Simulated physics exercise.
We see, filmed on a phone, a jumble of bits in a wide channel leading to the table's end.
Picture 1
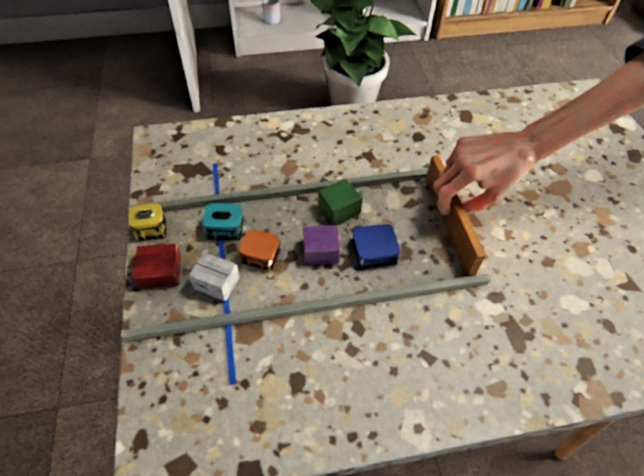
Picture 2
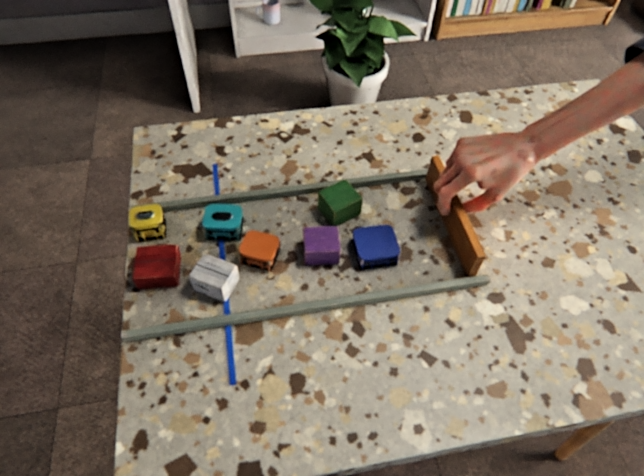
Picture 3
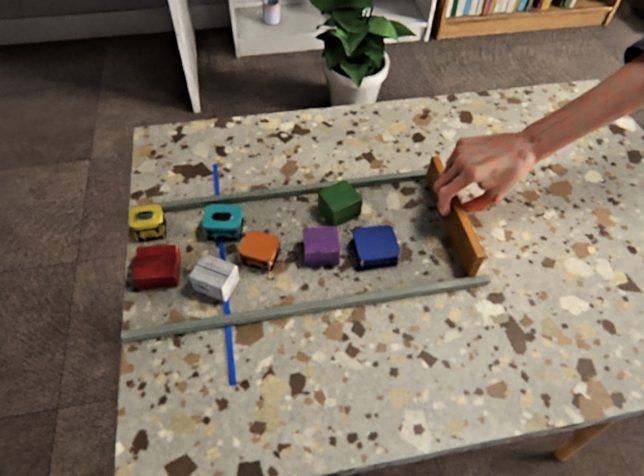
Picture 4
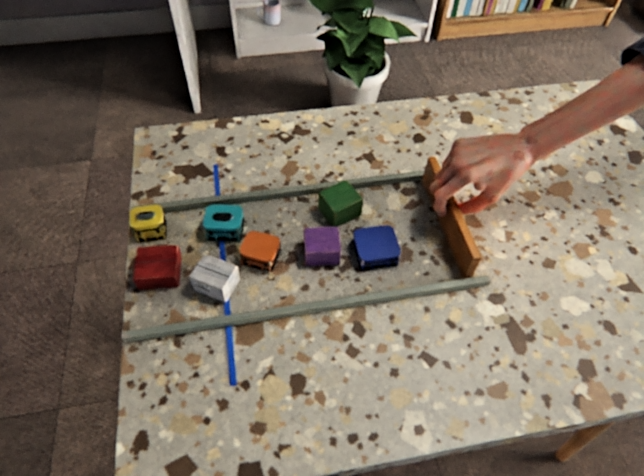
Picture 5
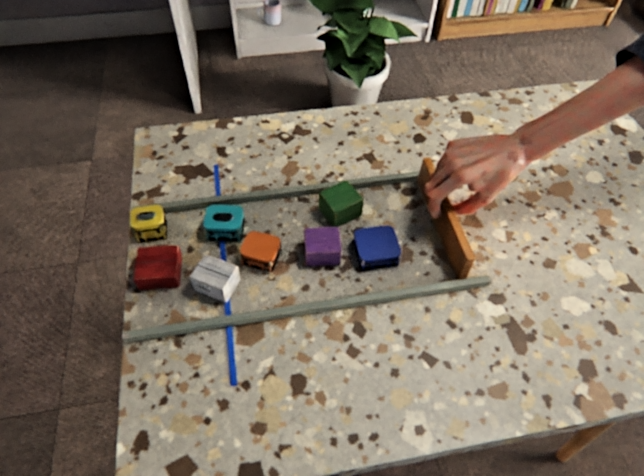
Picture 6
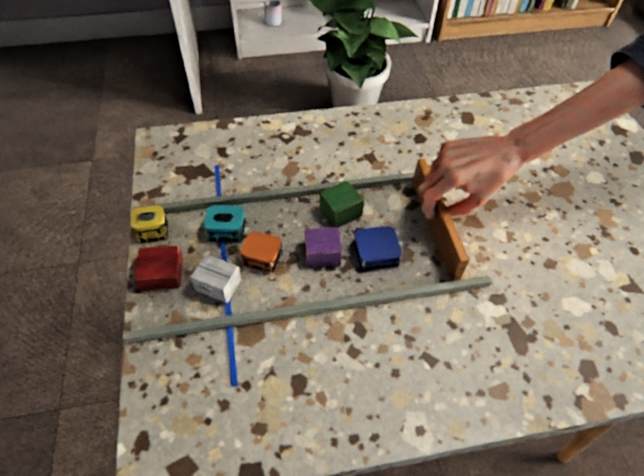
The clip shows a hand holding an upright wooden board between two rails on a speckled table and sliding it slightly left, while the small coloured blocks and cases scattered between the rails stay essentially still.
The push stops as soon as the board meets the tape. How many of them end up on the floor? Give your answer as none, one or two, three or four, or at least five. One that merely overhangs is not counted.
The count is one or two.
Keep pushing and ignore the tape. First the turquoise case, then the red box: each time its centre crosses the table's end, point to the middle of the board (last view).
The middle is at (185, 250) when it's the turquoise case, and at (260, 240) when it's the red box.
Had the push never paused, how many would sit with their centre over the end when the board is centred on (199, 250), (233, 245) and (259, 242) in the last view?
The counts: 3, 1 and 1.
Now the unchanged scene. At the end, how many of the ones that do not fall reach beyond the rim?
The figure is 2.
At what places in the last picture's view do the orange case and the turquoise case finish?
They finish at roughly (126, 271) and (167, 233) respectively.
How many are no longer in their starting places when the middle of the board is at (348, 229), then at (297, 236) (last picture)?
Answer - first 4, then 5.
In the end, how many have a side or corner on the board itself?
It adds up to 2.
Soon after, none off yet; yellow case at rest near (150, 224); red box at rest near (159, 267); white box at rest near (217, 279).
Then, none off yet; yellow case at rest near (150, 224); red box at rest near (157, 268); white box moved a little near (208, 289).
At rest, the number that fall off is one or two; fallen, red box.
